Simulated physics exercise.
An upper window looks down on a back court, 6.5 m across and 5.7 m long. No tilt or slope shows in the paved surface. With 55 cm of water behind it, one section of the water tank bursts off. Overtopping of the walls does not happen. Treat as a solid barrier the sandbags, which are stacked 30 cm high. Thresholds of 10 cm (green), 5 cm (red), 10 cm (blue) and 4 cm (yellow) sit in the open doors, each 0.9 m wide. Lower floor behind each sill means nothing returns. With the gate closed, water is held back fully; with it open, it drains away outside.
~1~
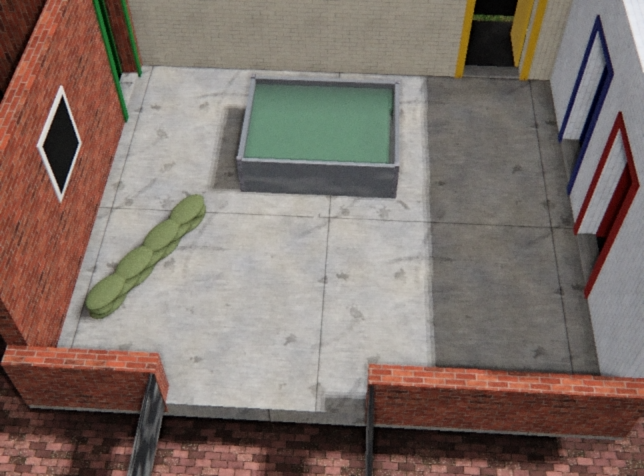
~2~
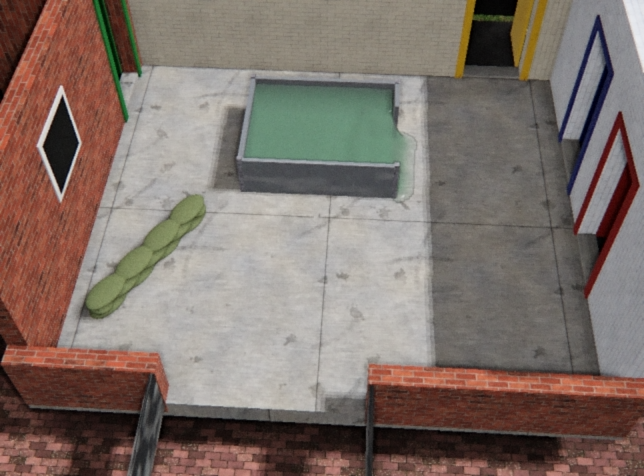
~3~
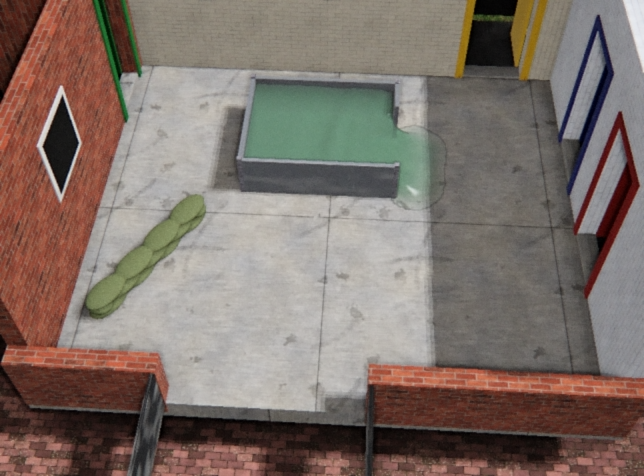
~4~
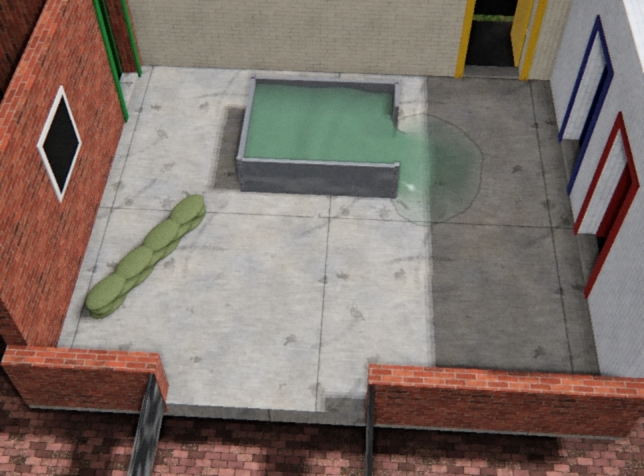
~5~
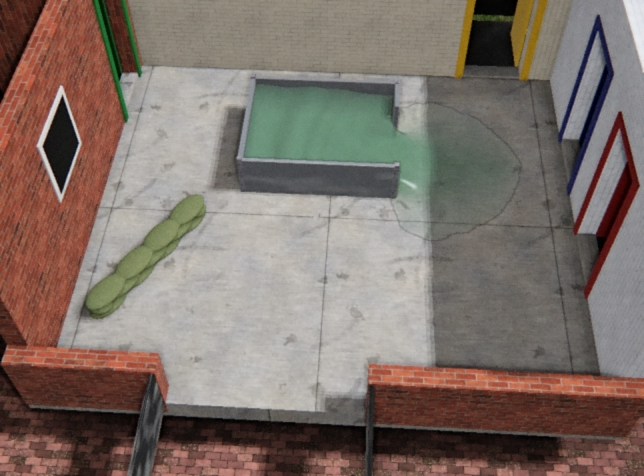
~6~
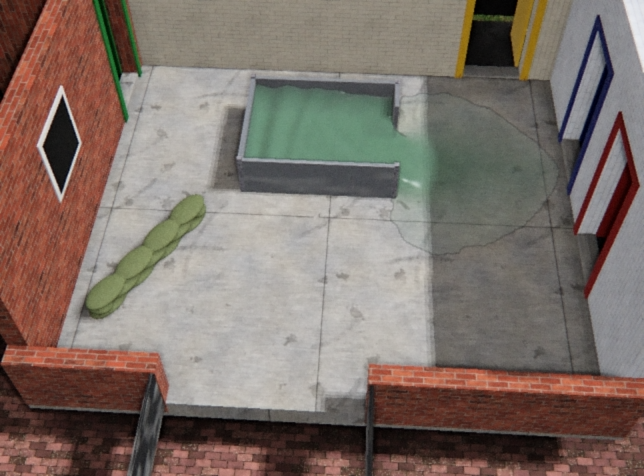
A grey tank's right side opens and green water spreads rightward across the paved court.
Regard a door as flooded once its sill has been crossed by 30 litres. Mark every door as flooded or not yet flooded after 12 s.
After that time, green door: Not yet flooded; red door: Flooded; blue door: Flooded; yellow door: Flooded.
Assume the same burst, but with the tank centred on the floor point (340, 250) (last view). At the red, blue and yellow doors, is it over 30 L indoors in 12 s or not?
Well, against that limit, at red it's too much, at blue it's within bounds, and at yellow it's too much.
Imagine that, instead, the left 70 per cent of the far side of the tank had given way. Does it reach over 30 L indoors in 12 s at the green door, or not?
Well, at green it would be too much.
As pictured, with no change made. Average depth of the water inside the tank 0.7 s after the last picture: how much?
It averages close to 36 cm.
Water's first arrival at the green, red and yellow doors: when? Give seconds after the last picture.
Green = 5.5 s, red = 0.6 s, yellow = 0.5 s.
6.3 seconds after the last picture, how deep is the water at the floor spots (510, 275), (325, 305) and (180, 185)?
Taking the spots in order: 5 cm, 2 cm, 0 cm.
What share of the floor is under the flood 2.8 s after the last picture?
About 35 per cent.
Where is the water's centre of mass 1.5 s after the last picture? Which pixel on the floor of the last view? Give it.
It lies at roughly (408, 164) in pixels.
Then, 0.7 s after the last picture water covers 25 % of the floor and is deepest (29 cm) near (401, 178); green door not reached, red door 7 cm at the sill, 0 L in, blue door 5 cm at the sill, 37 L in, yellow door 3 cm at the sill, 0 L in.
Then, 1.5 s after the last picture water covers 30 % of the floor and is deepest (26 cm) near (564, 166); green door not reached, red door 15 cm at the sill, 30 L in, blue door 24 cm at the sill, 110 L in, yellow door 7 cm at the sill, 0 L in.
Then, 2.8 s after the last picture water covers 35 % of the floor and is deepest (22 cm) near (604, 393); green door not reached, red door 11 cm at the sill, 80 L in, blue door 16 cm at the sill, 184 L in, yellow door 10 cm at the sill, 17 L in.
Then, 6.3 s after the last picture water covers 75 % of the floor and is deepest (11 cm) near (588, 392); green door 6 cm at the sill, 0 L in, red door 7 cm at the sill, 110 L in, blue door 9 cm at the sill, 206 L in, yellow door 8 cm at the sill, 80 L in.
Then, 11.3 s after the last picture water covers 95 % of the floor and is deepest (6 cm) near (89, 244); green door 5 cm at the sill, 0 L in, red door 5 cm at the sill, 114 L in, blue door 5 cm at the sill, 207 L in, yellow door 4 cm at the sill, 104 L in.
